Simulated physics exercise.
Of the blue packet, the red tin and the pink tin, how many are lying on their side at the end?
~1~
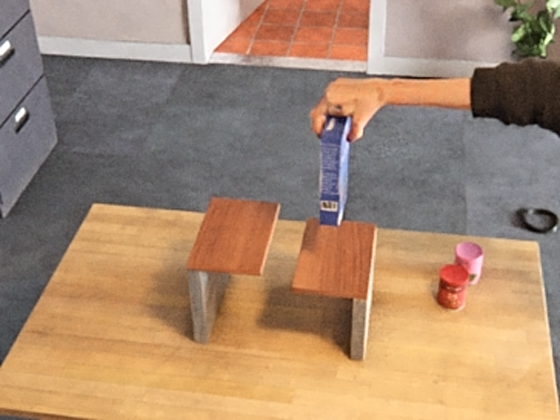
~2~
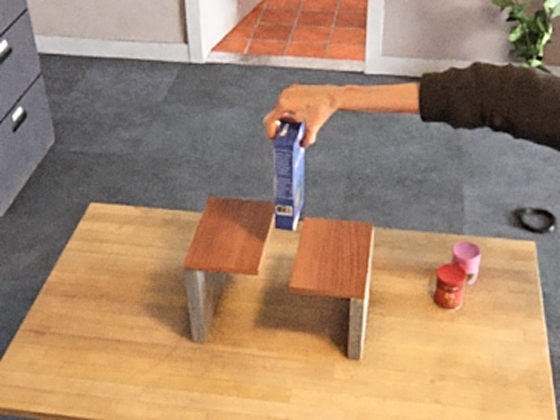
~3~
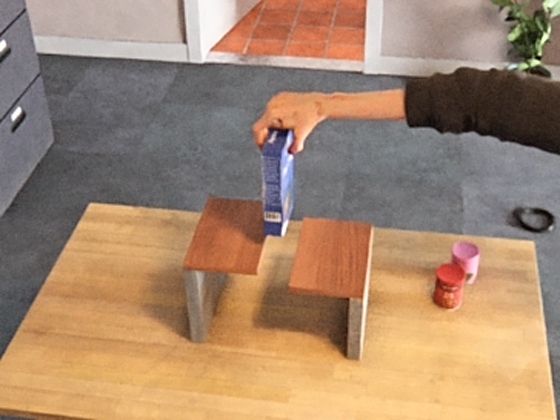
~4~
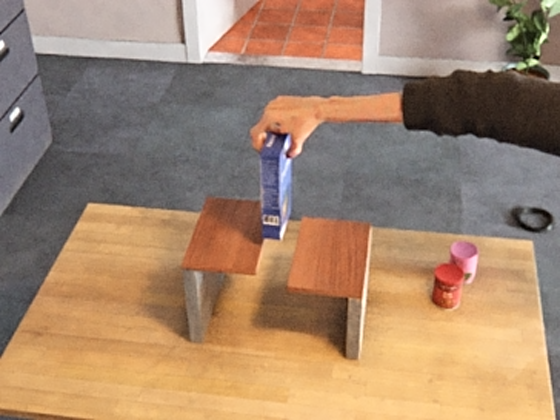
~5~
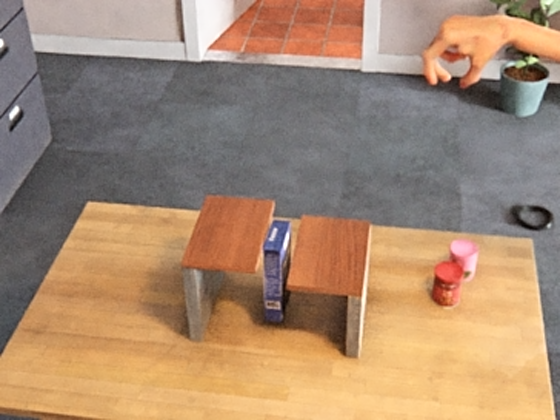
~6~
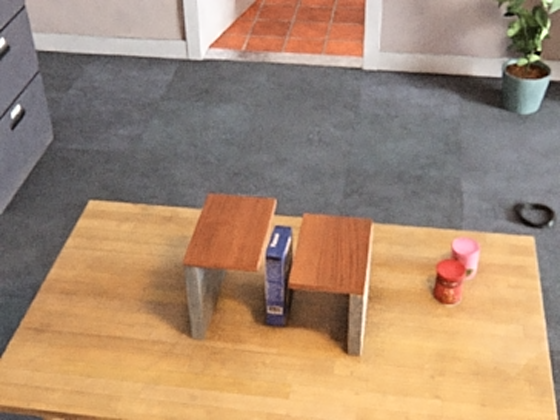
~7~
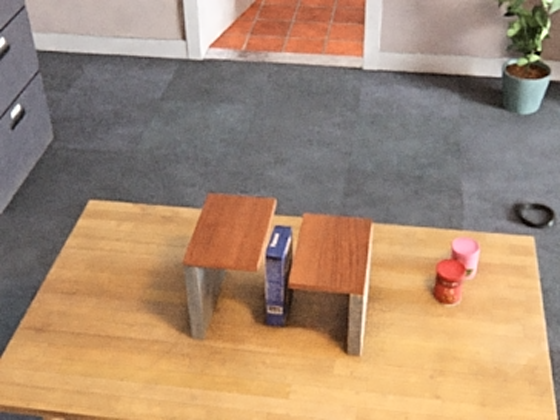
None of them are. The blue packet stands upright in the gap between the boards, and the red and pink tins are still standing on the right.
Hand moving a blue packet left over a gap between two wooden boards and letting go, the packet dropping through, staying upright.
